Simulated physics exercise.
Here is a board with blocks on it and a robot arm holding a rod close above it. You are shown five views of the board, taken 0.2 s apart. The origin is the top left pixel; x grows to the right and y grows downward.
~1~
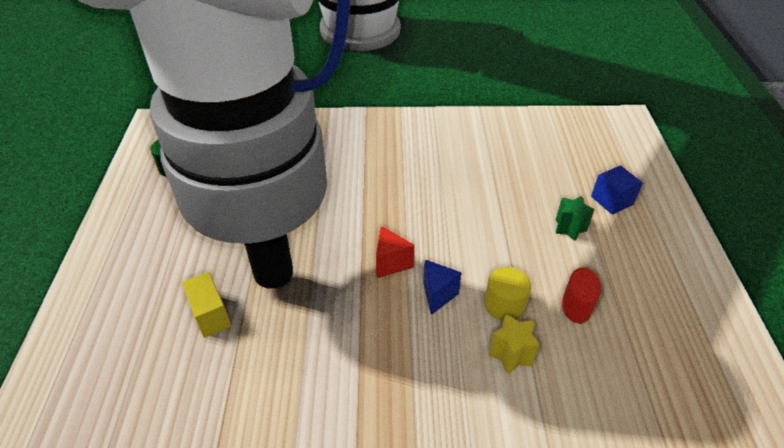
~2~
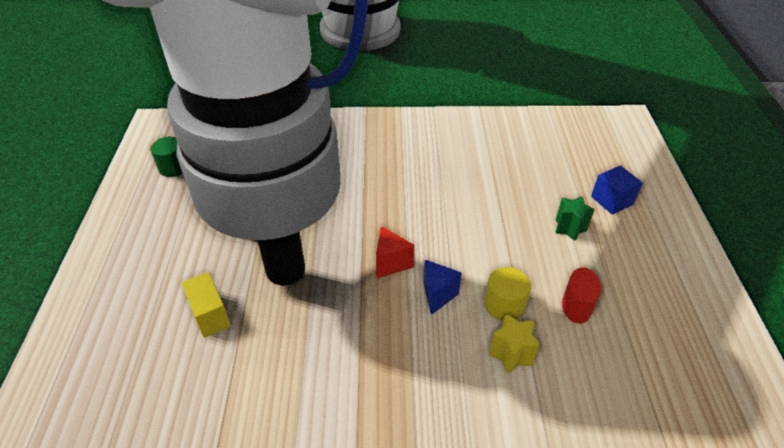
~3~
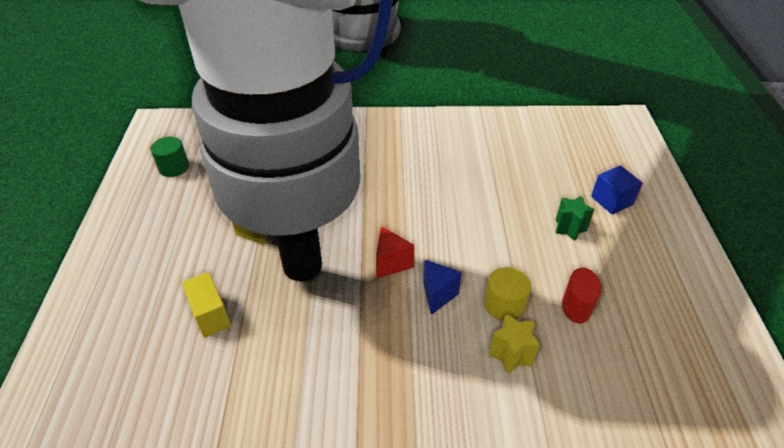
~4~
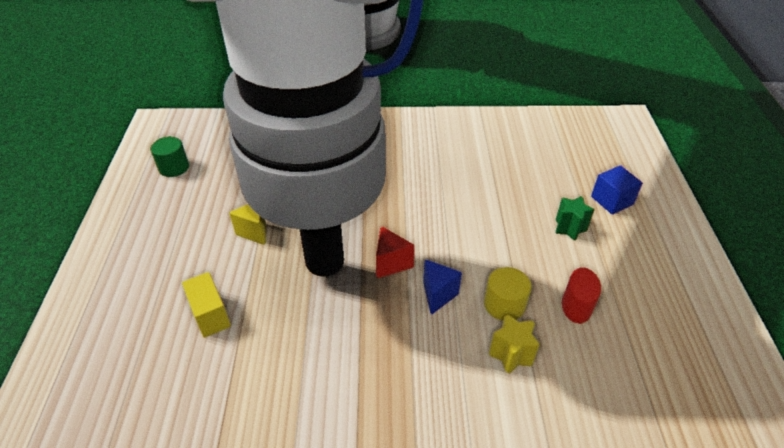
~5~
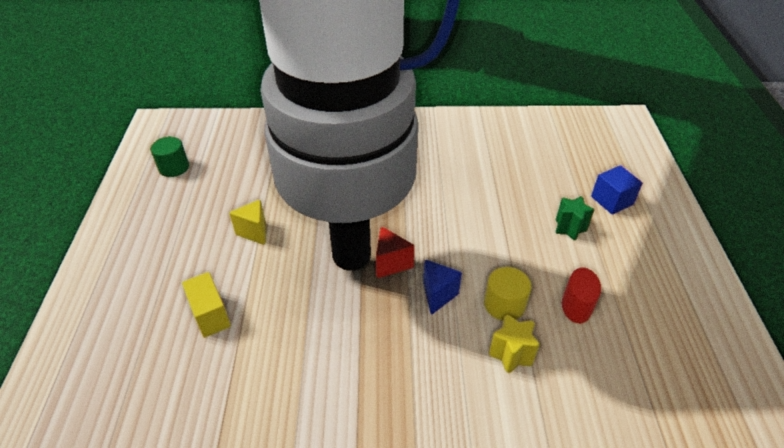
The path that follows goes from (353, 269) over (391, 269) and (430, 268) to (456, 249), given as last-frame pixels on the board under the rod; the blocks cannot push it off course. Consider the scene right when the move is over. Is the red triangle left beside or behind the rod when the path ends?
Short answer: No.
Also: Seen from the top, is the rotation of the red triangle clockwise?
Short answer: No.
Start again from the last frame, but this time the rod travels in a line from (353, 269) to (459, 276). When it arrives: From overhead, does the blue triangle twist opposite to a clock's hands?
Answer: No.
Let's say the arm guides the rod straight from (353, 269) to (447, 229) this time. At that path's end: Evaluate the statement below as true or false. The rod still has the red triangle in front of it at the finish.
The statement is incorrect.
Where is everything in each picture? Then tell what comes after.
The first picture shows rod tip (274, 275); block tops, red triangle (391, 241); blue triangle (440, 274); yellow round block (510, 282).
The second picture shows rod (286, 272); blocks unchanged.
The third picture shows rod (303, 268); blocks unchanged.
The fourth picture shows rod (325, 263); blocks unchanged.
The fifth picture shows rod (352, 258); red triangle (391, 241); blue triangle (440, 274); yellow round block (510, 282).
On the path given first. One third of the way, rod (392, 258); red triangle (423, 239), turned 30° anticlockwise.
Two thirds of the way, rod (432, 257); red triangle (460, 233), turned 45° anticlockwise; blue triangle (448, 277), turned 30° clockwise.
At the end, rod (457, 238); red triangle (488, 219), turned 20° anticlockwise; blue triangle (449, 277), turned 35° clockwise; yellow round block in place.
